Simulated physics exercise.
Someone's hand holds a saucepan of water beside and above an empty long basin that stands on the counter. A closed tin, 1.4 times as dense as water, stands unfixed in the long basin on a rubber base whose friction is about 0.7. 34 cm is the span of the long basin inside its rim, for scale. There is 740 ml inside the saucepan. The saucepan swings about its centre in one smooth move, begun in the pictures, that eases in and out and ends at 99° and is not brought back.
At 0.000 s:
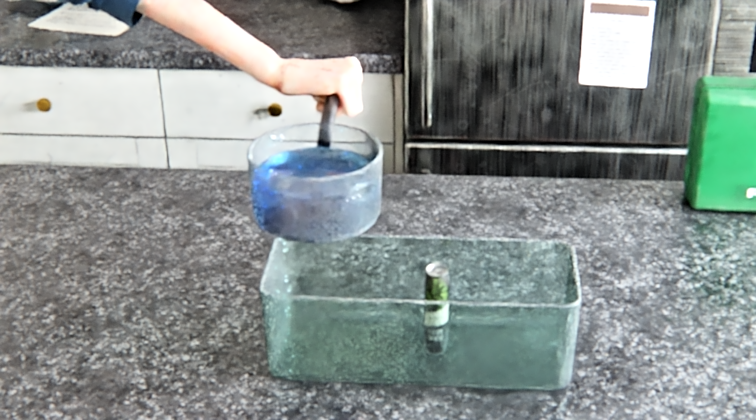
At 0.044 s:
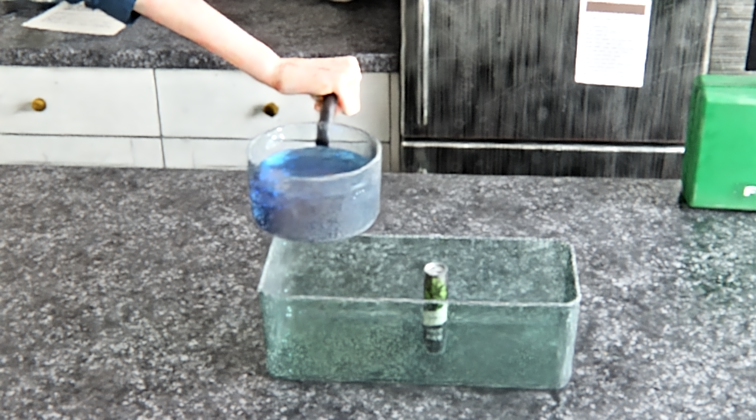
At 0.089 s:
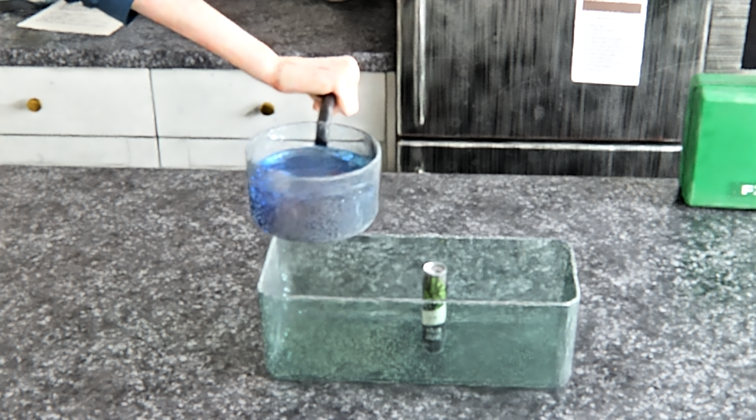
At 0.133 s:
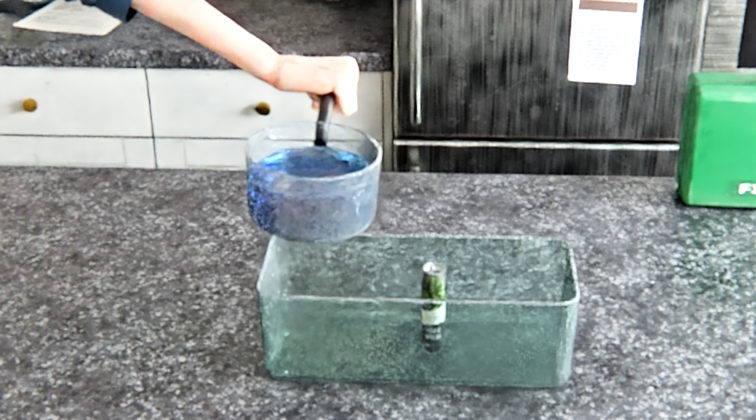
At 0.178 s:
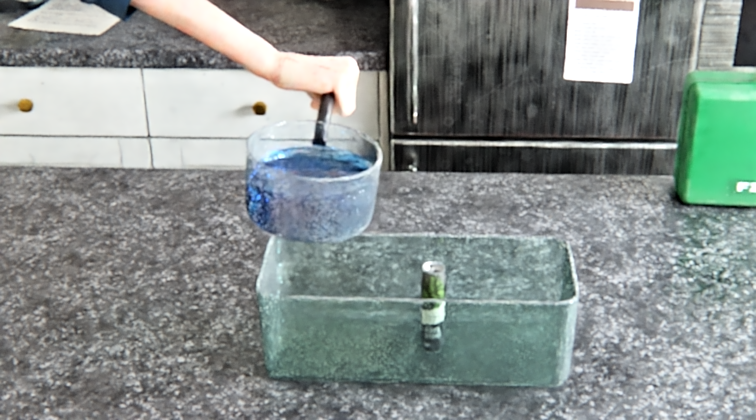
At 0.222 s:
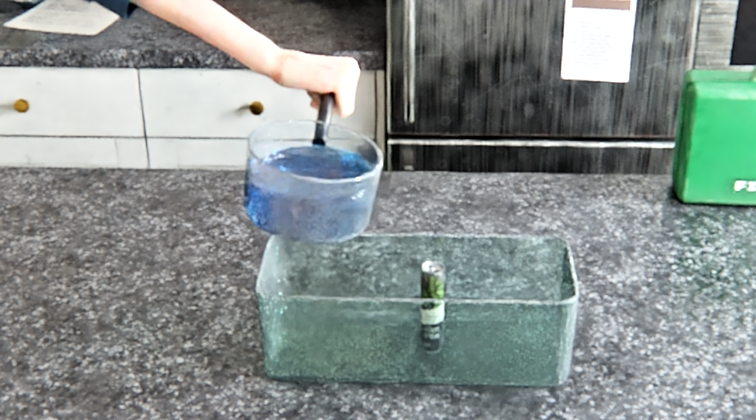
A clear saucepan of blue water, held by someone's hand above the left part of a long glassy basin with a small closed tin standing at it, tilted very slightly to the right.
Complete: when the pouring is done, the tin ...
... is still on its feet.
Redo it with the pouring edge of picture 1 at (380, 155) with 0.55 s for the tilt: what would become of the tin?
Result: Tin tipped over.
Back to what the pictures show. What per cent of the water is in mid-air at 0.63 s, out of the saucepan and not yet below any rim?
My guess is roughly 22 %.
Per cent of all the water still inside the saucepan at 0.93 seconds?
About 18 per cent.
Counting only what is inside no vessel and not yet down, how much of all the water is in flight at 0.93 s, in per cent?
Airborne share: Near 10 %.
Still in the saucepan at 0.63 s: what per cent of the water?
Close to 74 in a hundred.
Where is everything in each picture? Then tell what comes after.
In the first picture, it leans 0°; its right rim is at (381, 153); the water meets the walls at (254, 168) and (379, 172); the long basin's rim runs from (269, 264) to (576, 274); the tin's top is at (437, 273).
In the second picture, it leans 0°; its right rim is at (380, 153); the water meets the walls at (253, 168) and (378, 172).
In the third picture, it leans 2°; its right rim is at (379, 154); the water meets the walls at (253, 168) and (377, 171).
In the fourth picture, it leans 4°; its right rim is at (379, 156); the water meets the walls at (251, 168) and (376, 172).
In the fifth picture, it leans 6°; its right rim is at (380, 158); the water meets the walls at (252, 168) and (376, 172).
In the sixth picture, it leans 10°; its right rim is at (381, 162); the water meets the walls at (249, 169) and (377, 172).
After 0.63 s the tilt is 62° and 73 per cent is still to pour; the tin stands where it began.
After 0.93 s the tilt is 94° and 19 per cent is still to pour; the tin stands where it began.
After 1.25 s the tilt is 99° and 2 per cent is still to pour; the tin stands where it began.
After 1.59 s the tilt is 99° and 0 per cent is still to pour; the tin stands where it began.
In the end the tin stands where it began.
